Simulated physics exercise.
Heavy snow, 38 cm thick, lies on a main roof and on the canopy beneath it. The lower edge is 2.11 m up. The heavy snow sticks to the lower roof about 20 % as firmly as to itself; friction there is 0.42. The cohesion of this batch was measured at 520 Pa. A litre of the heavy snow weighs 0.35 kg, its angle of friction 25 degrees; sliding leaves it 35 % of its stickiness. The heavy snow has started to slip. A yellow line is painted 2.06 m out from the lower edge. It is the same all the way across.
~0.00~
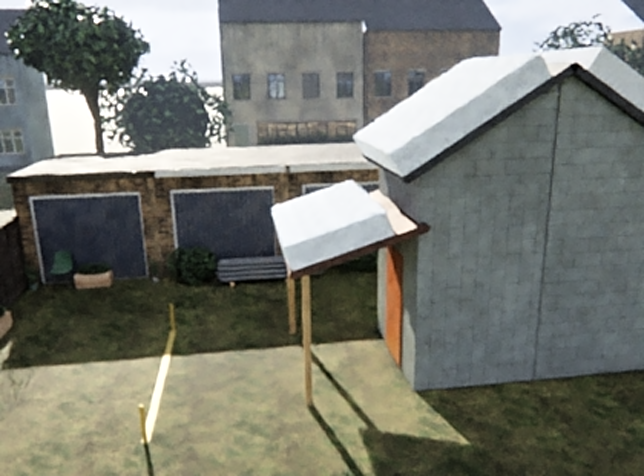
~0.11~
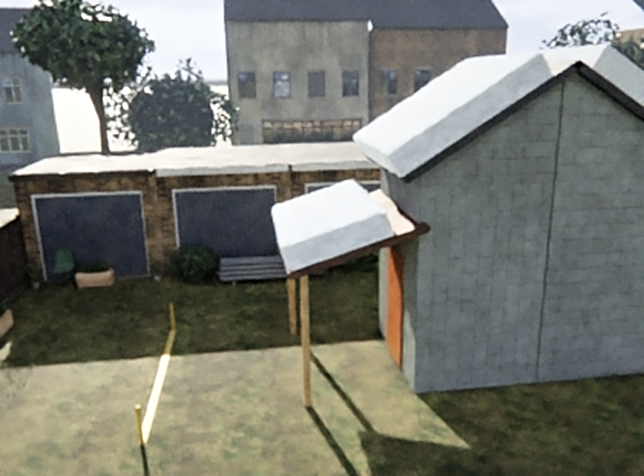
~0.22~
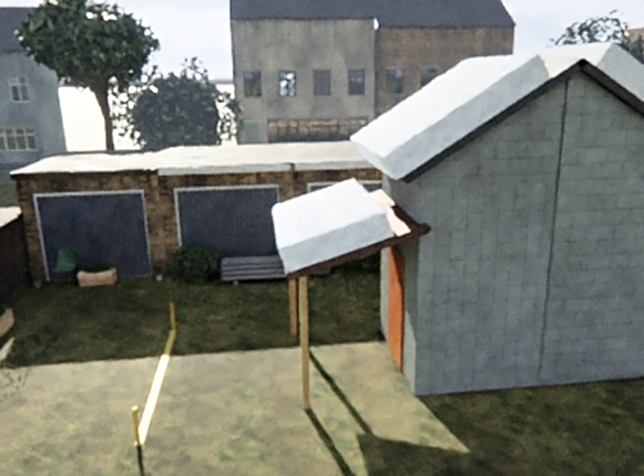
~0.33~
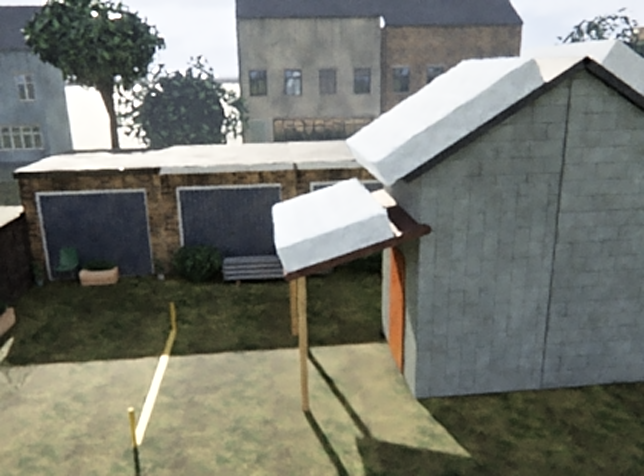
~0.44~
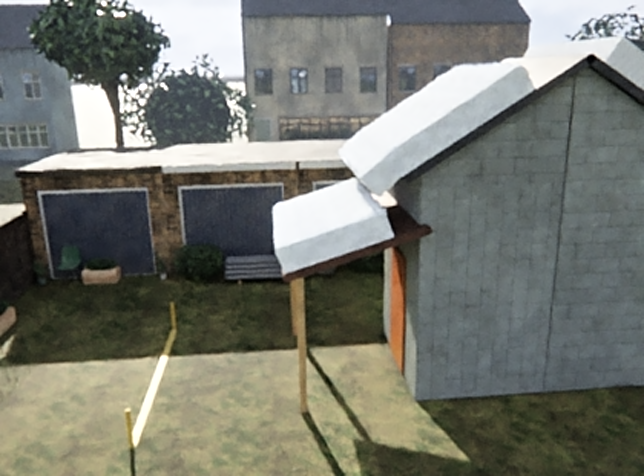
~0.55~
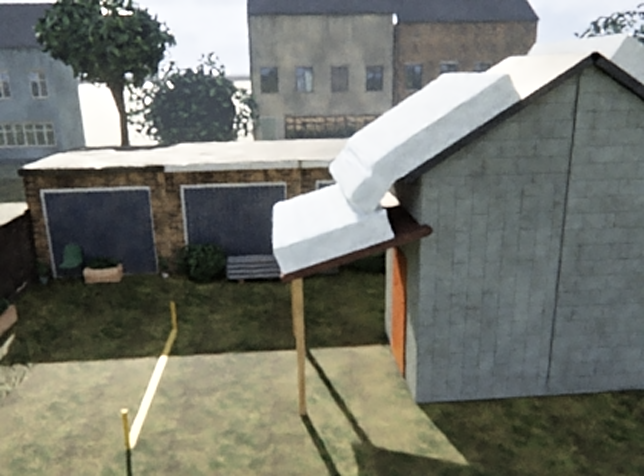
A grassy yard is seen from a raised viewpoint, with pale houses, leafy trees and a low brick row of dark garage doors behind. At right stands a grey block building with an orange door and a snow-covered canopy on wooden posts, while a yellow line crosses the ground at left. The main roof's thick white snow slides down leftward onto the canopy's snow and starts cracking, as the camera drifts slightly.
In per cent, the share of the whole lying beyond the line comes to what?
Close to 31 per cent.
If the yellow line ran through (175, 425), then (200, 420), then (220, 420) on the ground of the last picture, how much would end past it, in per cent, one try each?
In that order: 45 %, 55 %, 60 %.
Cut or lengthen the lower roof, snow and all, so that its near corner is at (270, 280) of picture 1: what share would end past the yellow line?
In that case some 30 per cent.
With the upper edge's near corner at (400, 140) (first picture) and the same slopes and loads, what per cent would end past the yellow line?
Then about 40 %.
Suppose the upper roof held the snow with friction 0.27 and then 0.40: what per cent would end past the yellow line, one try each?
In turn about 20 %, 12 %.
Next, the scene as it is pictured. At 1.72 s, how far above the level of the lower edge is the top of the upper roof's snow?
Some 0.7 m.
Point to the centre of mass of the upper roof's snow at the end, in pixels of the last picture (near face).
Around (143, 398).
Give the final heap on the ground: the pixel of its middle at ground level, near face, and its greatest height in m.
Around (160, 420); it stands about 0.4 m.
After 1.09 s, none is below the lower edge and 0 % is past the line.
After 1.72 s, 59 % is below the lower edge and 2 % is past the line.
After 2.36 s, 77 % is below the lower edge and 30 % is past the line.
After 3.00 s, 77 % is below the lower edge and 31 % is past the line.
After 3.20 s, 77 % is below the lower edge and 31 % is past the line.
